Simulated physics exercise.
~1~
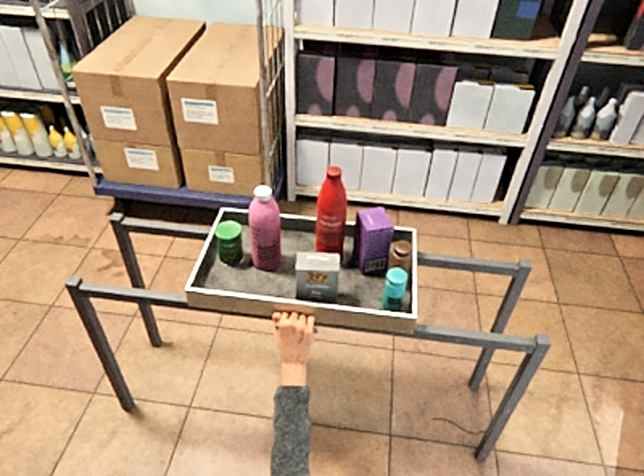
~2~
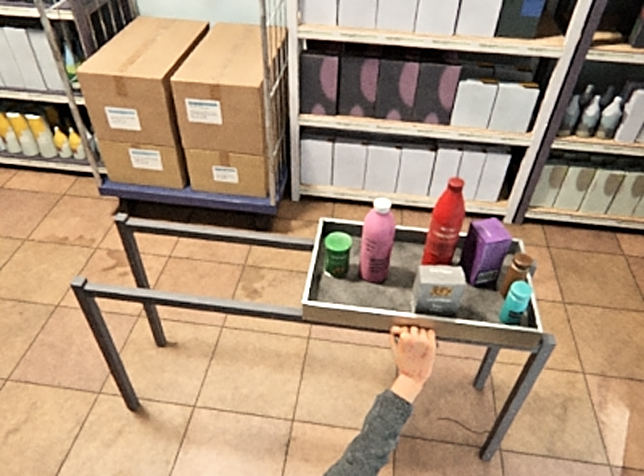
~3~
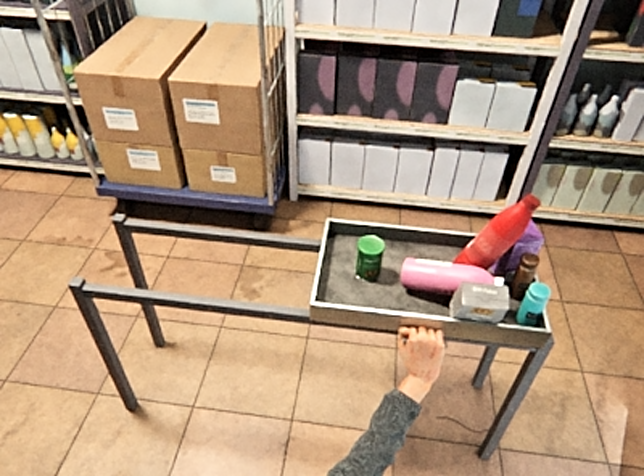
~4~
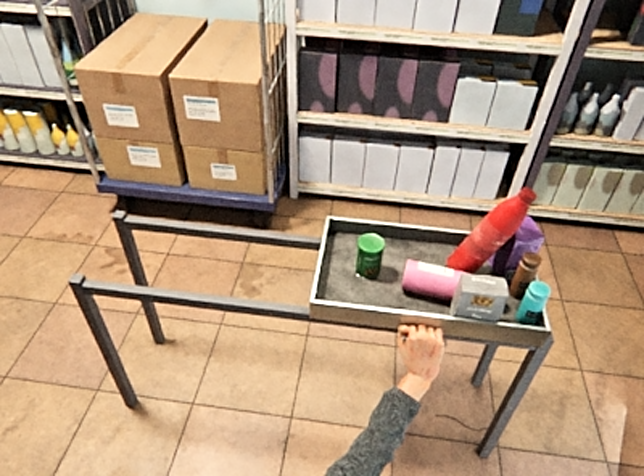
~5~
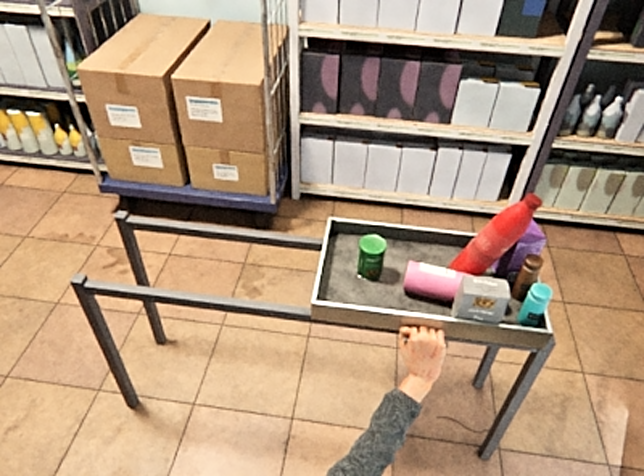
In a stockroom, a hand sliding a tray of containers right along a metal frame, the pink bottle toppling and red bottle leaning.
